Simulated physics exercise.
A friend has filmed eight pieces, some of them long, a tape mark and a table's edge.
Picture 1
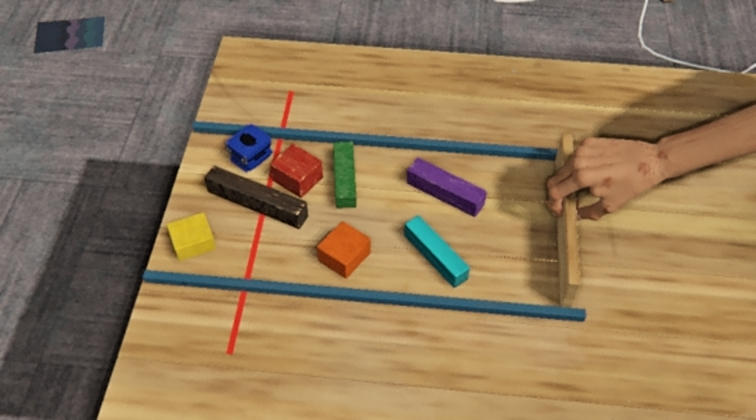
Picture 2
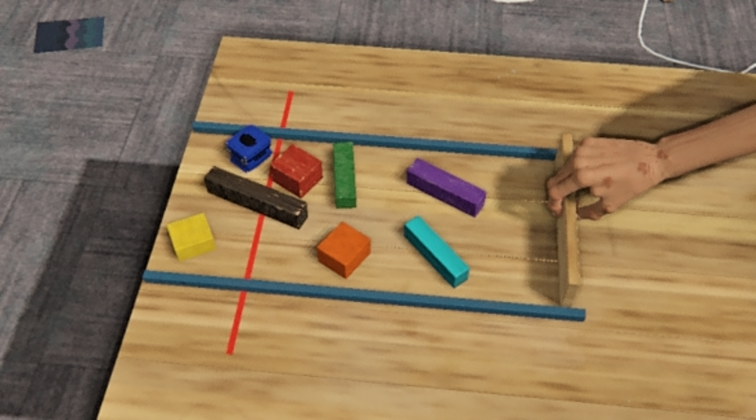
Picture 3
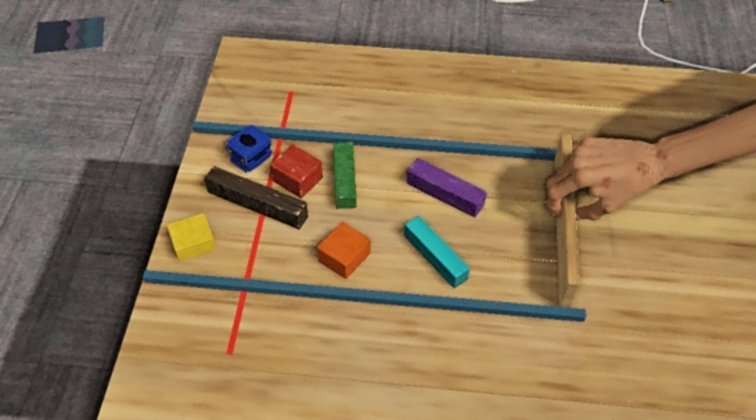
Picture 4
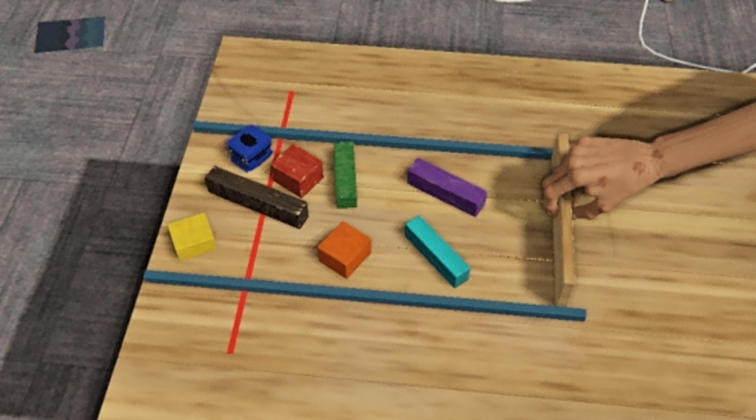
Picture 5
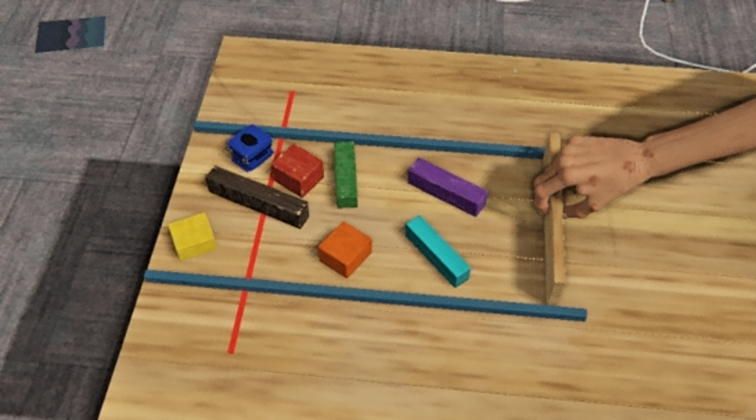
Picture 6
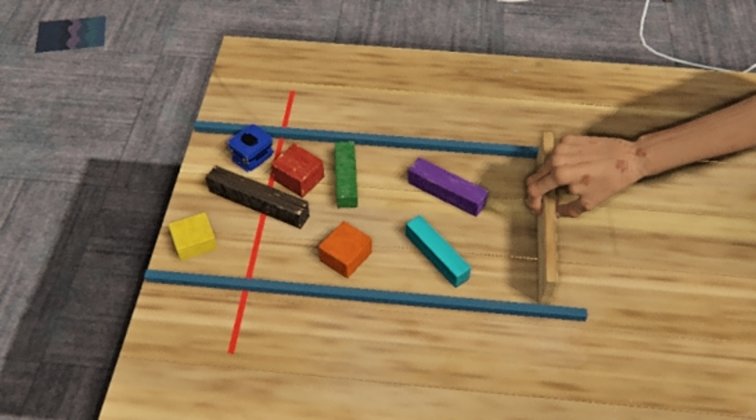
A hand held a wooden board upright across two blue strips on a table, then slid it slightly left, while the eight colourful pieces around the red line stayed where they were.
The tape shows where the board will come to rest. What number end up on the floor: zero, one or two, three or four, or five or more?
As it turns out, the number that fall off is zero.
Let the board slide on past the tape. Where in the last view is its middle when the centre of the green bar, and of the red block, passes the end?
At (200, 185) for the green bar; at (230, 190) for the red block.
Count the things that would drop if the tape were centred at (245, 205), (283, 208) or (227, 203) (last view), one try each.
The counts: 0, 0 and 4.
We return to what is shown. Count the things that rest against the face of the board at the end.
It touches 2.
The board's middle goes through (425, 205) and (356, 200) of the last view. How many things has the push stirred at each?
At the one place 2, at the other 5.
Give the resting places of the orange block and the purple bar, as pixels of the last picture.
Near (217, 243) and (264, 160).
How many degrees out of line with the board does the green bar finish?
Roughly 0° out of line.
Soon after, none off yet; yellow block at rest near (193, 236); blue case at rest near (252, 149); black bar at rest near (257, 197).
In the end, the number that fall off is zero.
